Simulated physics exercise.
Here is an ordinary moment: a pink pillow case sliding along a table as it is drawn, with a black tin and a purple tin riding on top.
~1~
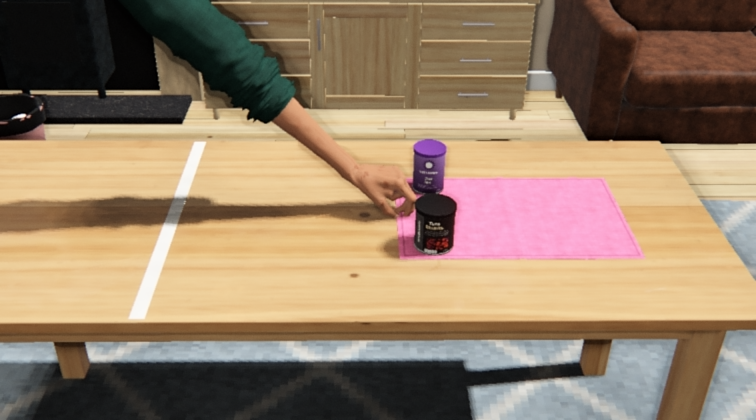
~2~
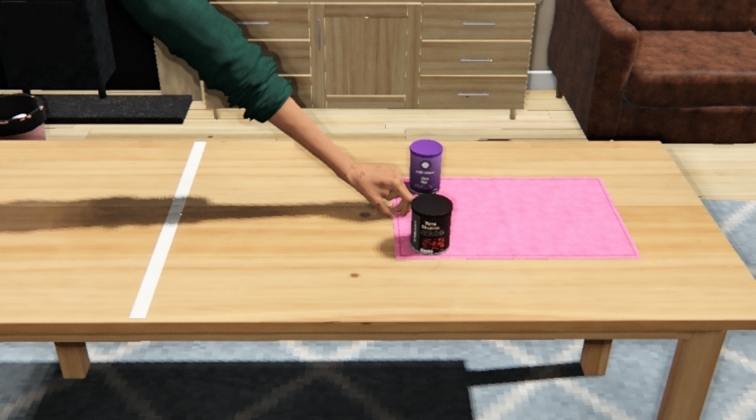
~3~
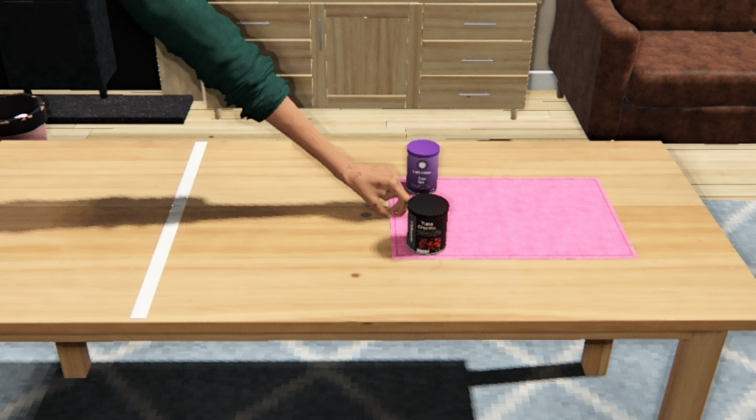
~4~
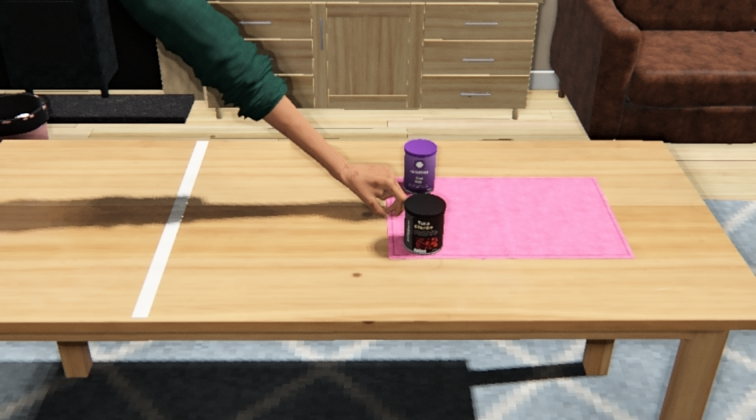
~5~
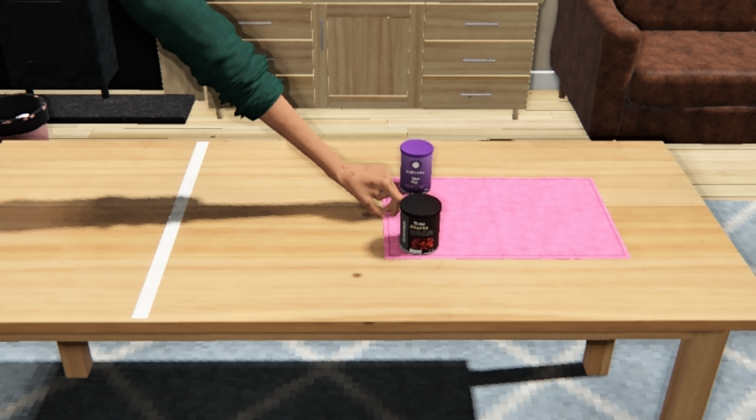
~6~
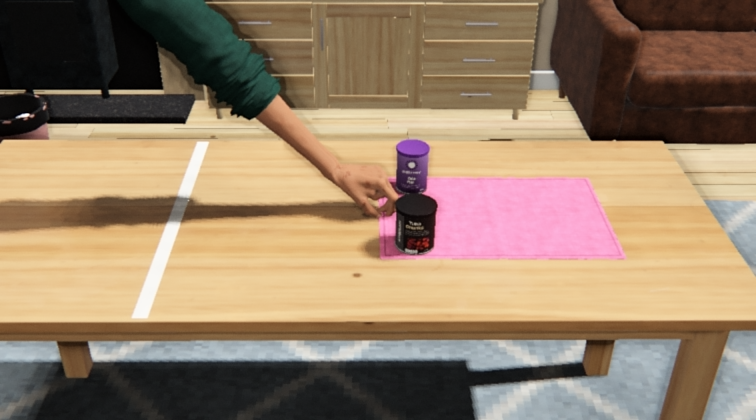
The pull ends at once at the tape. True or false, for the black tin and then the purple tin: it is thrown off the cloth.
Taking each, the black tin: False, the purple tin: False.
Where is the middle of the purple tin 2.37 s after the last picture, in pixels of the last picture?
Its middle is somewhere near (224, 167).
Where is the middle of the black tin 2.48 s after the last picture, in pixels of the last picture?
Approx. location: (201, 224).
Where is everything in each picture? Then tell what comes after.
The first frame shows pillow case end (400, 259); black tin (436, 204); purple tin (430, 147); tape (143, 301).
The second frame shows pillow case end (396, 259), far hem (641, 259); purple tin (426, 147).
The third frame shows pillow case end (393, 259); black tin (428, 204).
The fourth frame shows pillow case end (389, 259), far hem (635, 259); purple tin (421, 146).
The fifth frame shows pillow case end (385, 259); black tin (421, 204).
The sixth frame shows pillow case end (381, 259), far hem (626, 259); black tin (417, 204); purple tin (413, 147); tape (146, 300).
Then, 2.37 s after the last picture, hem at the tape; black tin on the cloth near (205, 224); purple tin on the cloth near (224, 167).
Then, 2.48 s after the last picture, hem at the tape; black tin on the cloth near (201, 224); purple tin on the cloth near (221, 167).
At rest, hem at the tape; black tin on the cloth near (201, 224); purple tin on the cloth near (221, 167). The black tin keeps its seat and the purple tin stays on the cloth.
